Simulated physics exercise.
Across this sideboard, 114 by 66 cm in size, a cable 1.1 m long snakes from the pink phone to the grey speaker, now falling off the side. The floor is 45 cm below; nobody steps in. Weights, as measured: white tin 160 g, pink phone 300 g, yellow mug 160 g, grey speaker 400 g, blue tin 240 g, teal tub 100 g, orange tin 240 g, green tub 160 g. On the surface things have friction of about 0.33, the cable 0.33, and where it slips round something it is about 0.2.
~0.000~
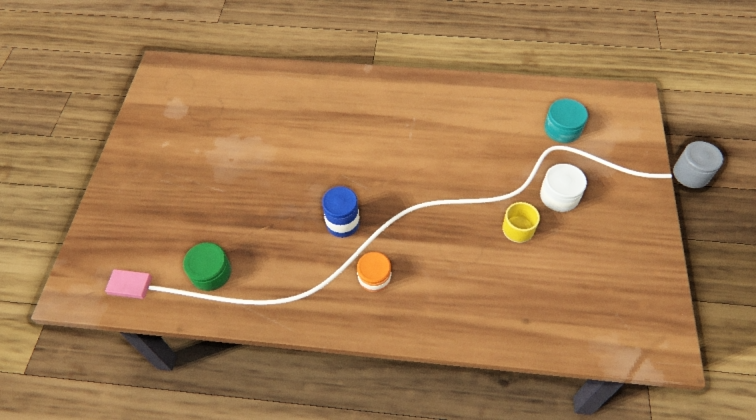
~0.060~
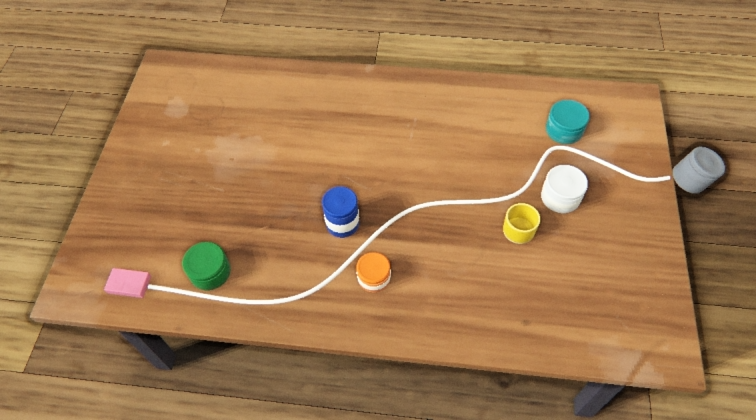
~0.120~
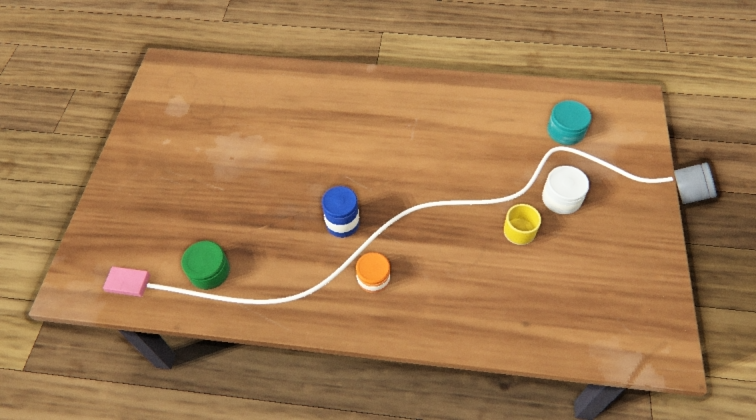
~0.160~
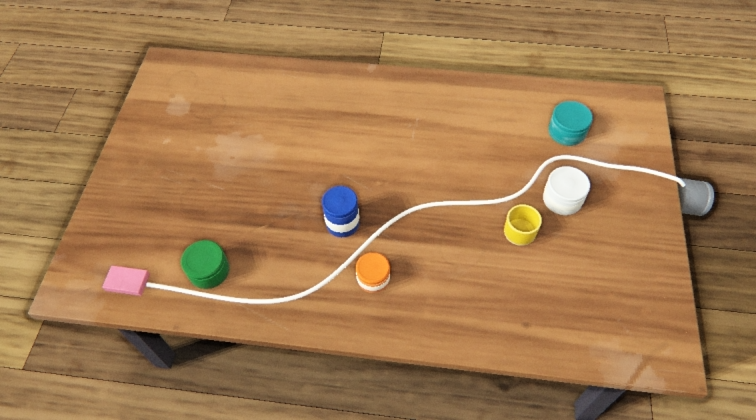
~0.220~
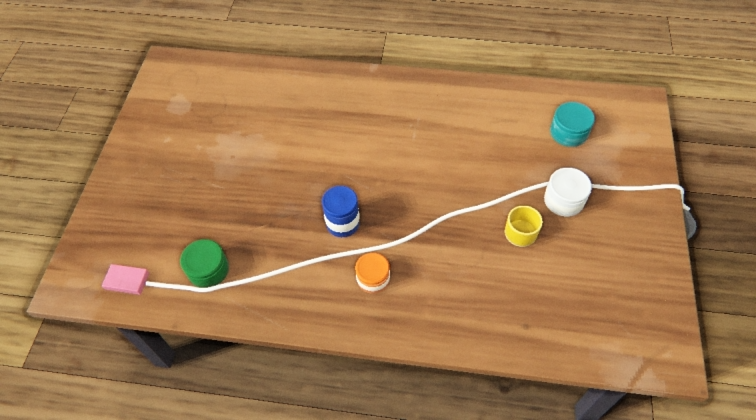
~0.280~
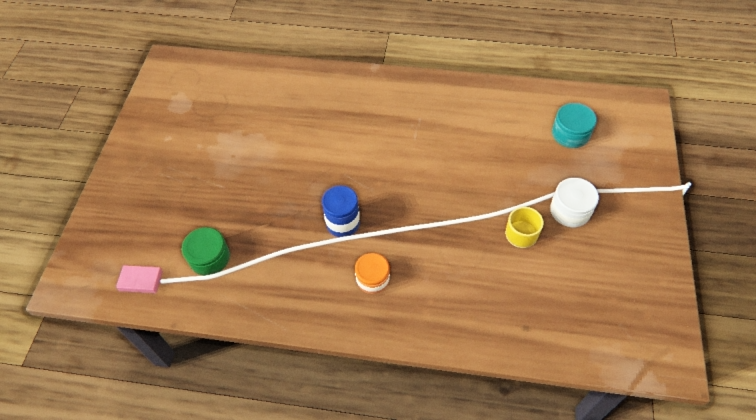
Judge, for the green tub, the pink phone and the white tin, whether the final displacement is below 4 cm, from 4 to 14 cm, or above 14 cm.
Result: You'll see the green tub move a medium amount, you'll see the pink phone move a great deal, you'll see the white tin move a medium amount.
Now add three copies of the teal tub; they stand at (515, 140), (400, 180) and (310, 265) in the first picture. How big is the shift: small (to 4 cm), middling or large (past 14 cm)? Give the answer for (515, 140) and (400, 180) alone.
First: A slight shift; second: A slight shift.
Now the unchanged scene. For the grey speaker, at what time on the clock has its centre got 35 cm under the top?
Estimate: About 0.48 s.
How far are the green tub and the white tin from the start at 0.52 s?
Approx. shifts - green tub: 10 cm; white tin: 10 cm.
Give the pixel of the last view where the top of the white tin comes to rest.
Near (597, 227).
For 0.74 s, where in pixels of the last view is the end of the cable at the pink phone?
About (328, 270).
After 0.5 s, the cable's tail end at (267, 272); pink phone 21 cm off its start, green tub 10 cm off its start, white tin 9 cm off its start.
After 0.7 s, the cable's tail end at (328, 270); pink phone 32 cm off its start, green tub 10 cm off its start, white tin 9 cm off its start.
After 1.0 s, the cable's tail end at (329, 269); pink phone 32 cm off its start at (307, 268), green tub 10 cm off its start at (210, 207), white tin 9 cm off its start at (597, 227).
After 1.2 s, the cable's tail end at (329, 269); pink phone 32 cm off its start, green tub 10 cm off its start, white tin 9 cm off its start.
After 2.4 s, the cable's tail end at (329, 269); pink phone 32 cm off its start at (307, 268), green tub 10 cm off its start at (210, 207), white tin 9 cm off its start at (597, 227), grey speaker over the edge.
